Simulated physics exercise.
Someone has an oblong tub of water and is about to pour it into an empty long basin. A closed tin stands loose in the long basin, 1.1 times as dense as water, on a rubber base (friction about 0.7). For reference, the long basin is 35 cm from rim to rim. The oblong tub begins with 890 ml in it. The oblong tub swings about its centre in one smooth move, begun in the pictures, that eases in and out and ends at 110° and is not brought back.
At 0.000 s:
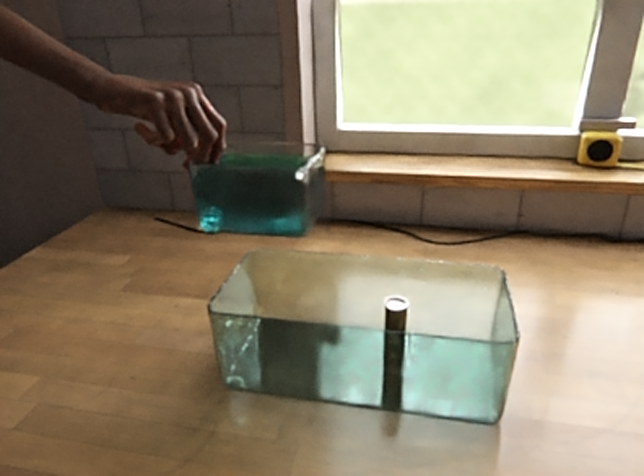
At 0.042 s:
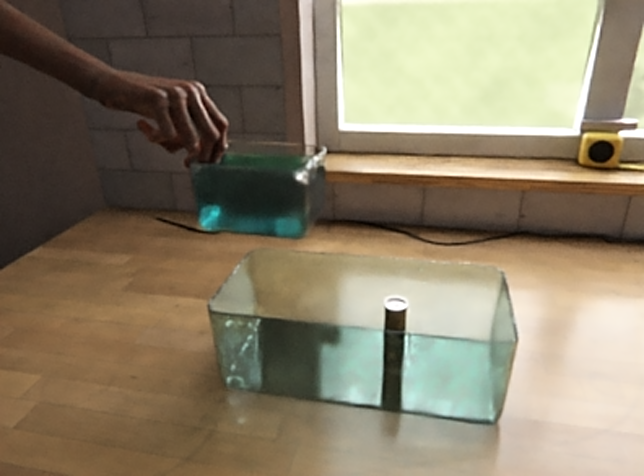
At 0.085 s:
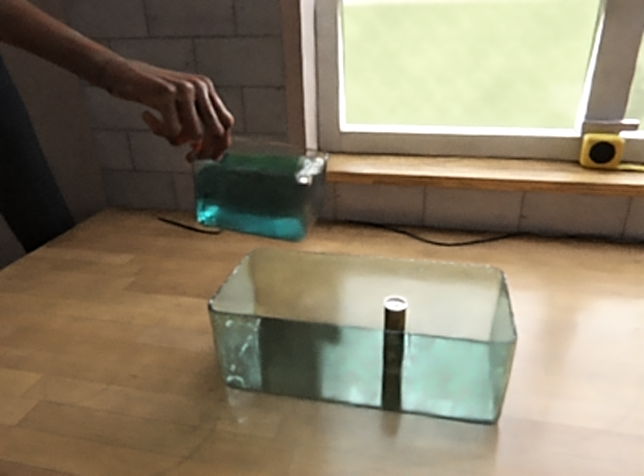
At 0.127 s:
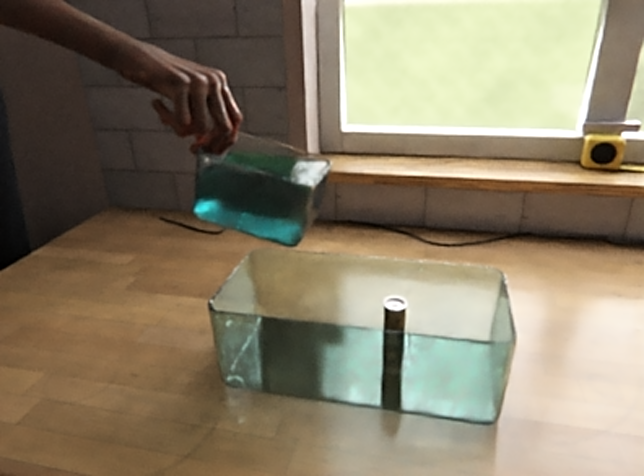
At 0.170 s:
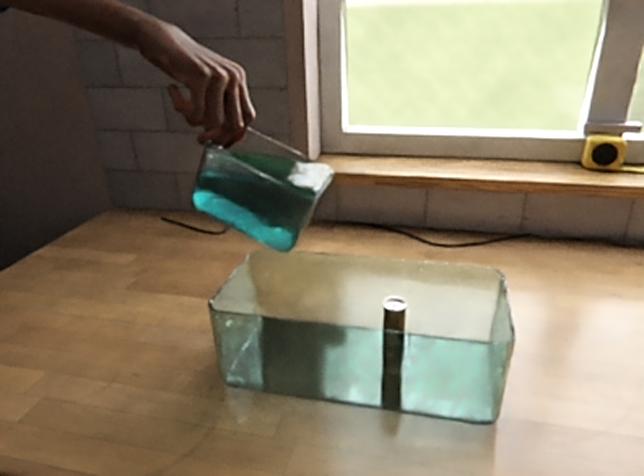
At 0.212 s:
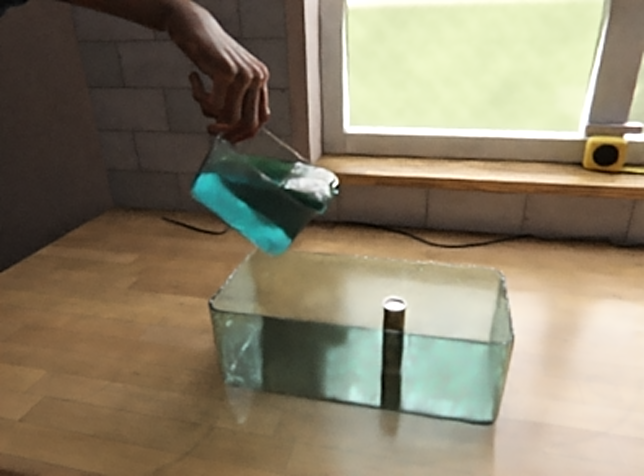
On a wooden counter by a window, a hand holds a small tub of blue-green water behind a long clear basin with an upright tin inside, then steadily tilts the tub down toward the right.
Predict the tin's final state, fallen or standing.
Here's my call: It tips.
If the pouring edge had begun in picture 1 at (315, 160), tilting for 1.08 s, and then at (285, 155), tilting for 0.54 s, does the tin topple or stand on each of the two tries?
Try 1: Tipped over; try 2: Still standing.
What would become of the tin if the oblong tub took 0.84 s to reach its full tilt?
Tips over.
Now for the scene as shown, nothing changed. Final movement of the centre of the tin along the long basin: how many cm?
Around 8.0 cm.
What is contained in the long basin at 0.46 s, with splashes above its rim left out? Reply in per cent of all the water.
Roughly 44 percent of it.
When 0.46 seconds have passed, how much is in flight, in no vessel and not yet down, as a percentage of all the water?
It comes to roughly 34 per cent.
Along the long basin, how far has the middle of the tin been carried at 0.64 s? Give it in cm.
The tin is about 4 cm from where it started.
Then, 0.46 s in, the tilt is 104° and 21 per cent is still to pour; the tin stands where it began.
Then, 0.64 s in, the tilt is 110° and 3 per cent is still to pour; the tin leans 17°.
Then, 0.83 s in, the tilt is 110° and 0 per cent is still to pour; the tin leans 37°.
Then, 1.04 s in, the tilt is 110° and 0 per cent is still to pour; the tin lies on its side.
Finally, the tin lies on its side.
